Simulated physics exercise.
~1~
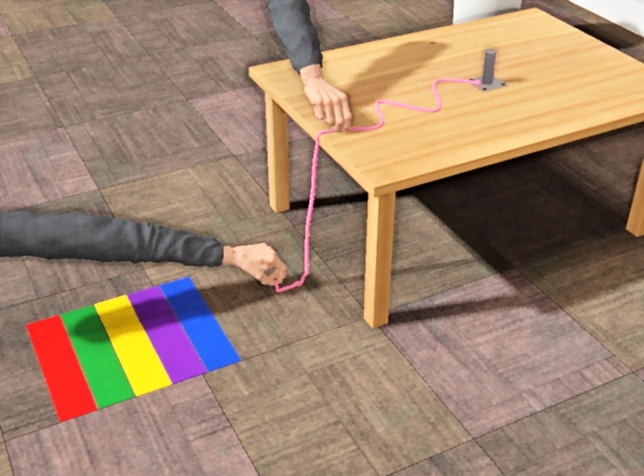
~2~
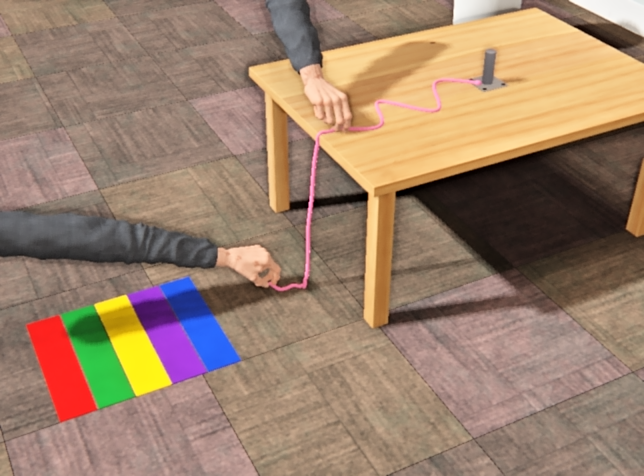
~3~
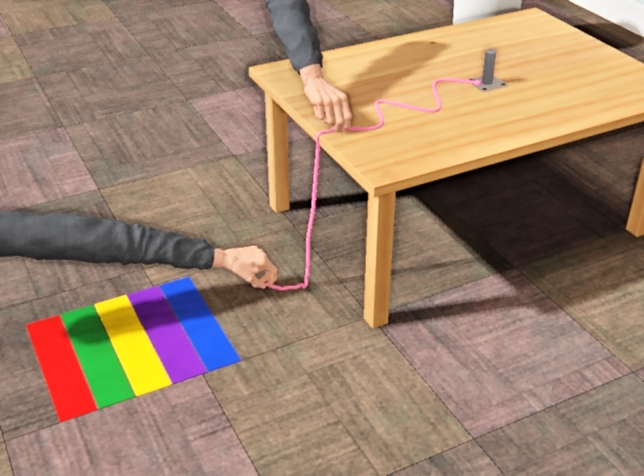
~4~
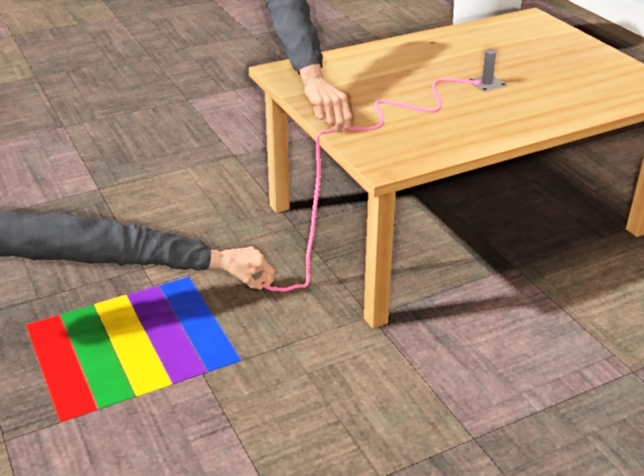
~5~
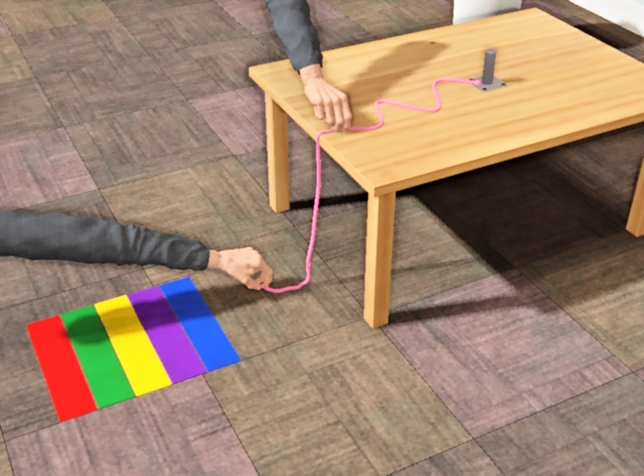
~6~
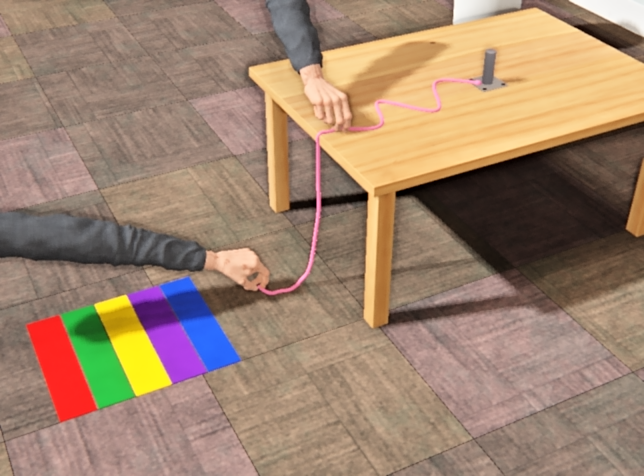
Hand on the floor drawing a pink cord slightly left near coloured strips, another hand resting at the wooden table's edge.
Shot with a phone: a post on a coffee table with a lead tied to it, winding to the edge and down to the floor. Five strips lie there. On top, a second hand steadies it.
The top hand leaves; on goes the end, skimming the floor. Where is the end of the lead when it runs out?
Above the red strip.
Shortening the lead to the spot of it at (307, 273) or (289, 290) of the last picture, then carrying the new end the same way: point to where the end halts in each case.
One per try, the spots are (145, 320) and (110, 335).
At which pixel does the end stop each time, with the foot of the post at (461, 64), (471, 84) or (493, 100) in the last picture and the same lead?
Roughly (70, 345), (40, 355) and (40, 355).
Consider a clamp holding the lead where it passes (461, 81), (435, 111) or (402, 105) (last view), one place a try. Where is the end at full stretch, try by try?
Going through the three tries, you get (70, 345), (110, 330) and (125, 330).
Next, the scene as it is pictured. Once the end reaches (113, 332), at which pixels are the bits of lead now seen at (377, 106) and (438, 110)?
You'll find the first mark at (332, 128) and the second mark at (396, 111).
Early on, end near (112, 332); over yellow.
Midway, end near (79, 342); over green.
At the end of the slack, end near (60, 348); over red. It gets as far as the red strip.
